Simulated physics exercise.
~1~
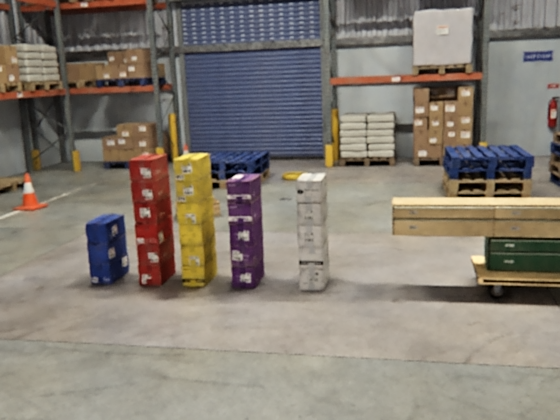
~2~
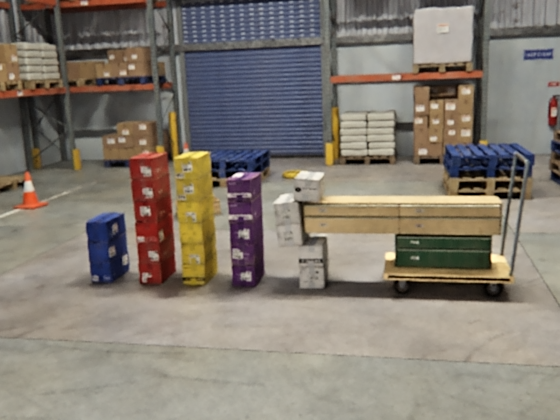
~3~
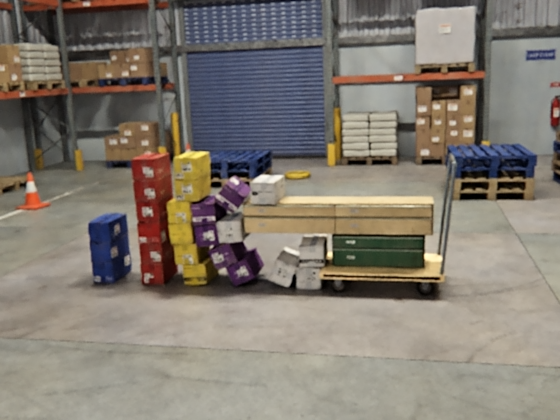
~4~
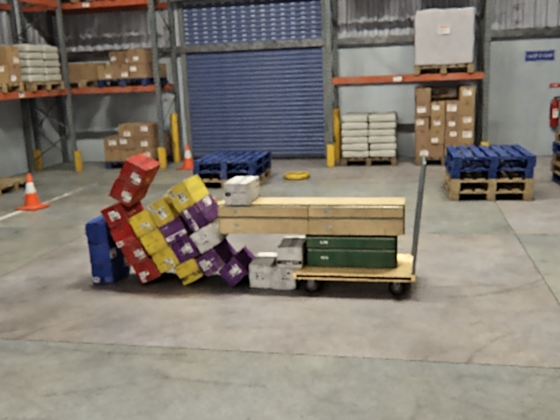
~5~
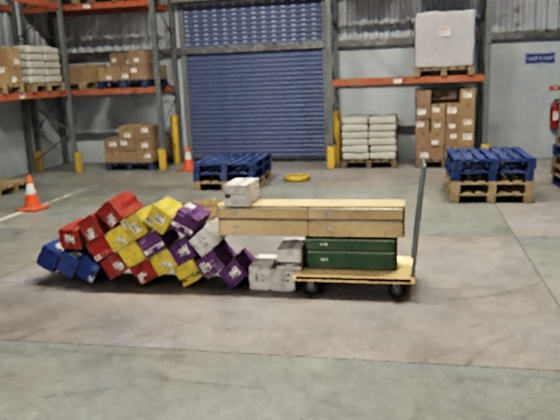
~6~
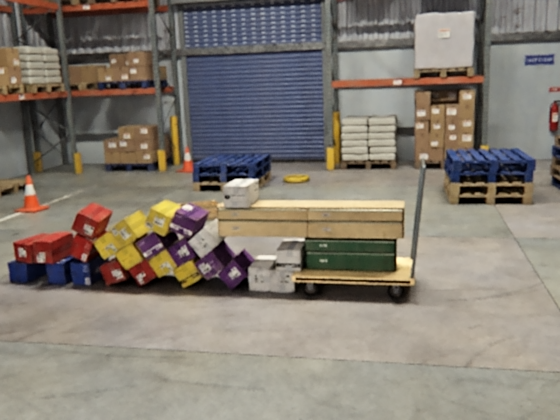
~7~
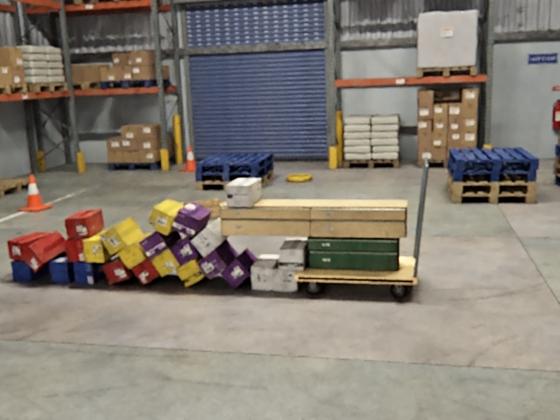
A loaded trolley rolls left into stacked boxes, toppling the coloured piles into a heap.
